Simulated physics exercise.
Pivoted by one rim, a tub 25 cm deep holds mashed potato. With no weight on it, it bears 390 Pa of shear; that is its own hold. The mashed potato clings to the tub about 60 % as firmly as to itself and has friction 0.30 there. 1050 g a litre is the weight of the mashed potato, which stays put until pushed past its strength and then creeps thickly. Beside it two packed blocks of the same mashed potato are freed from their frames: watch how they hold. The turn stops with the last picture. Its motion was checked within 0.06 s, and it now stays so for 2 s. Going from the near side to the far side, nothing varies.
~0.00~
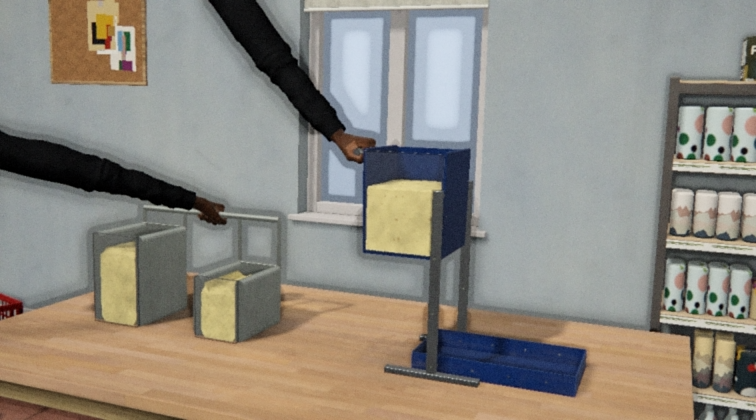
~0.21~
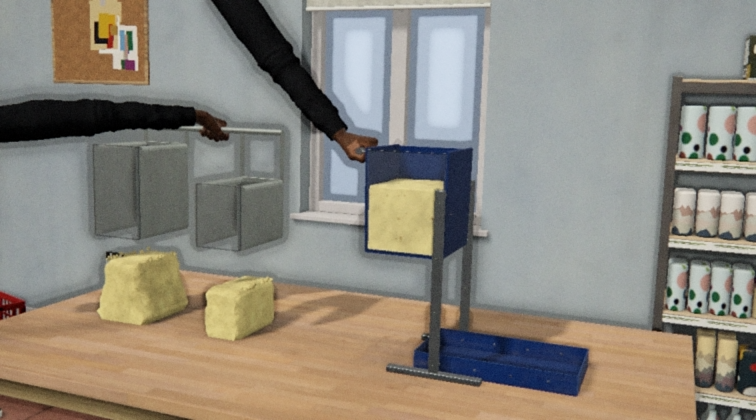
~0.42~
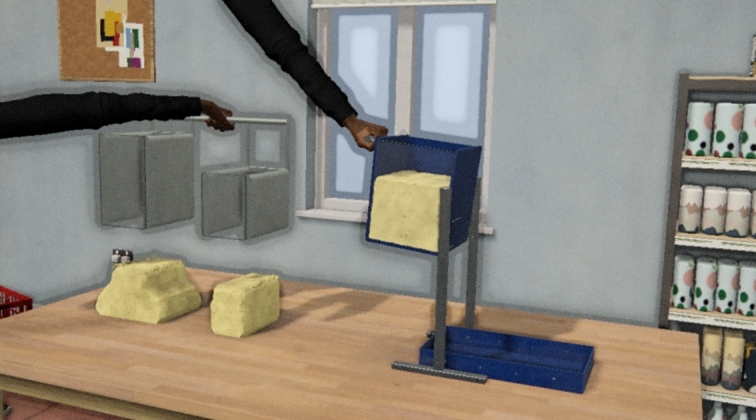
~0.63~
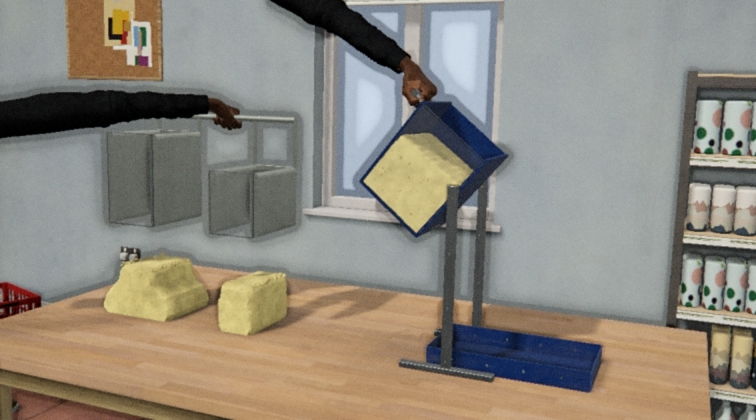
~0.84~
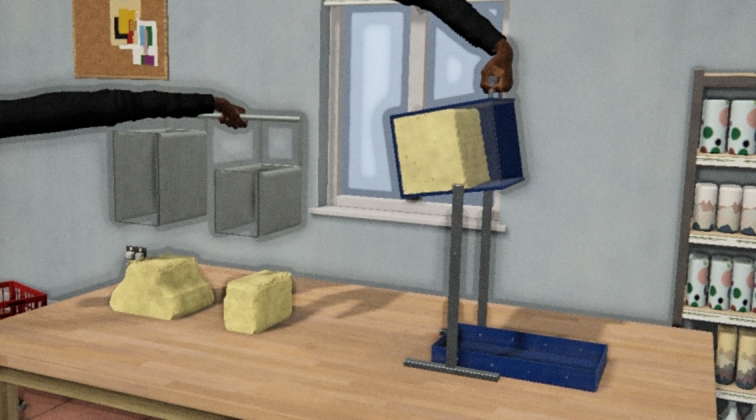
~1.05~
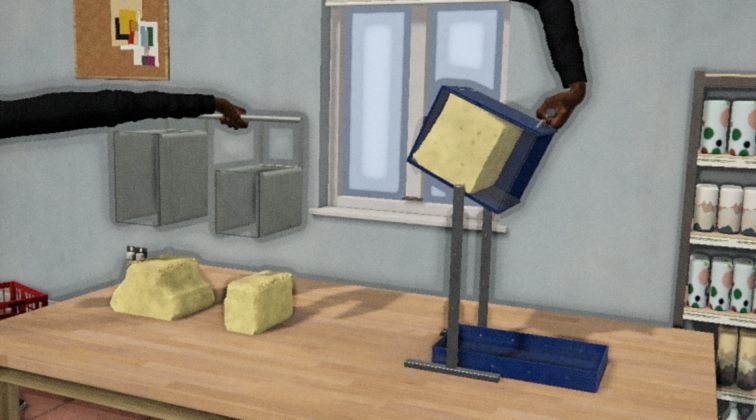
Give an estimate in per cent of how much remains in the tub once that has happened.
0 %.
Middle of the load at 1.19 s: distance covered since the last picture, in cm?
Around 8 centimetres.
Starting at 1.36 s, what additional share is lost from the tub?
My estimate is near 35 in a hundred.
By 1.19 s, the tub is at 115 degrees and holds 96 %.
By 1.36 s, the tub is at 115 degrees and holds 33 %.
By 1.53 s, the tub is at 115 degrees and holds 0 %.
By 1.70 s, the tub is at 115 degrees and holds 0 %.
By 3.05 s, at the end, the tub is at 115 degrees and holds 0 %.
